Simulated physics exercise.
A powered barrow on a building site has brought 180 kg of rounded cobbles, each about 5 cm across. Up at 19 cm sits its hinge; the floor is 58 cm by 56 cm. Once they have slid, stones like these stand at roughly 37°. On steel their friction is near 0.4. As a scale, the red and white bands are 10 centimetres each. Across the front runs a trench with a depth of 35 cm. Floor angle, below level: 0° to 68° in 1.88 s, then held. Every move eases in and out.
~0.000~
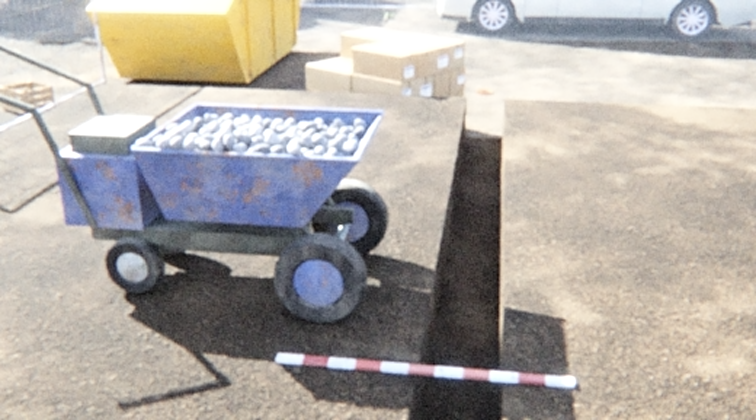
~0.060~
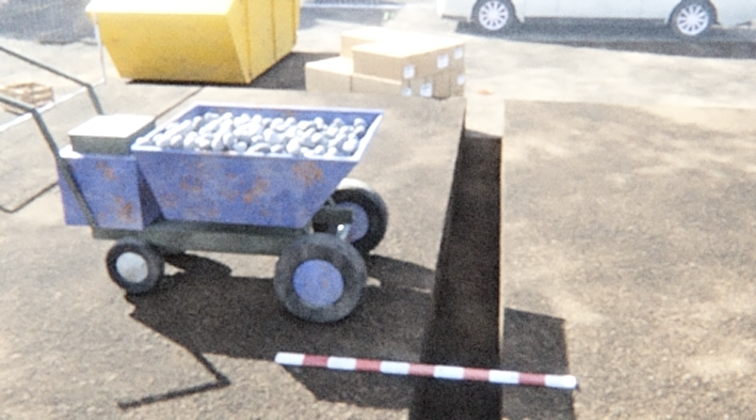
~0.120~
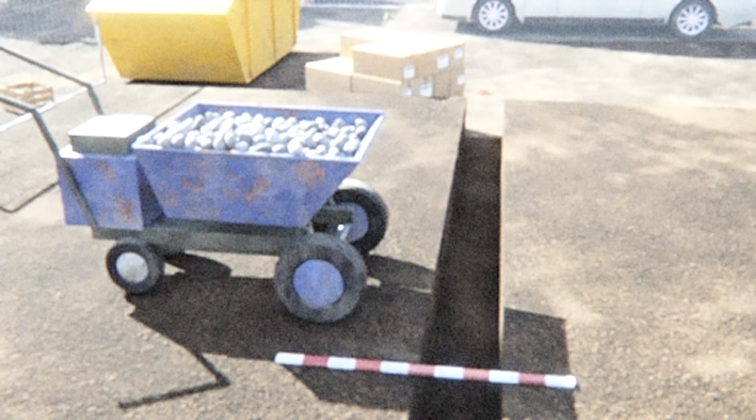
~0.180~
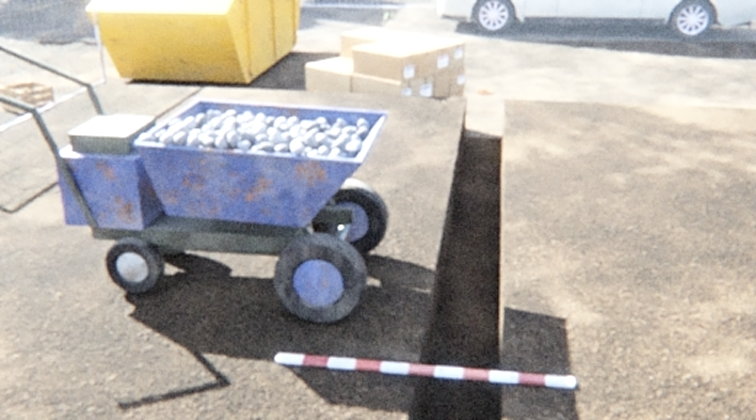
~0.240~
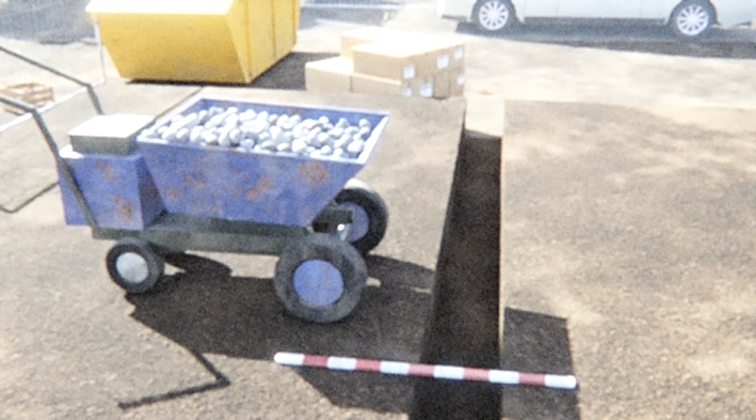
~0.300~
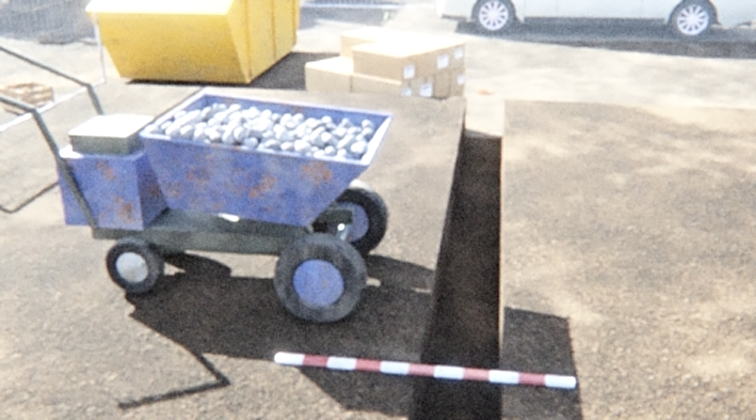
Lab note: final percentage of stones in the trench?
Approx. 64 %.
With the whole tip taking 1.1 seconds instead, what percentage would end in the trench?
It'd be some 55 per cent.
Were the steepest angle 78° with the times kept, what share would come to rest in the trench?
Close to 60 per cent then.
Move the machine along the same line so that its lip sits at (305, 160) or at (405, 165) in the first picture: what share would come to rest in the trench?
95 % and 30 %.
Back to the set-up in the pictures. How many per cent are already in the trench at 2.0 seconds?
Roughly 25% by that time.
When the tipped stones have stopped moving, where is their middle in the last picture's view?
Around (487, 331).
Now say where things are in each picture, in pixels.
Lip at (357, 161), floor tilted 0°, highest stones at (258, 126), in the first picture.
The tray is at 0°, its lip at (358, 161); the top of the load is at (248, 126); the stones move at 0.1 m/s on average, in the second picture.
The tray is at 1°, its lip at (359, 162); the top of the load is at (243, 125); the stones move at 0.1 m/s on average, in the third picture.
The tray is at 2°, its lip at (362, 163); the top of the load is at (245, 123); the stones move at 0.2 m/s on average, in the fourth picture.
The tray is at 3°, its lip at (365, 164); the top of the load is at (248, 121); the stones move at 0.2 m/s on average, in the fifth picture.
The tray is at 5°, its lip at (368, 165); the top of the load is at (244, 119); the stones move at 0.3 m/s on average, in the sixth picture.
After 1.4 s the floor is at 57°; 99 % in the tray, 1 % in the trench; the foremost stones are at (485, 280).
After 2.0 s the floor is at 68°; 54 % in the tray, 23 % in the trench, 23 % past the trench; the foremost stones are at (610, 299).
After 2.3 s the floor is at 68°; 29 % in the tray, 34 % in the trench, 37 % past the trench; the foremost stones are at (675, 297).
After 4.3 s the floor is at 68°; 0 % in the tray, 64 % in the trench, 36 % past the trench; the foremost stones are at (702, 298).
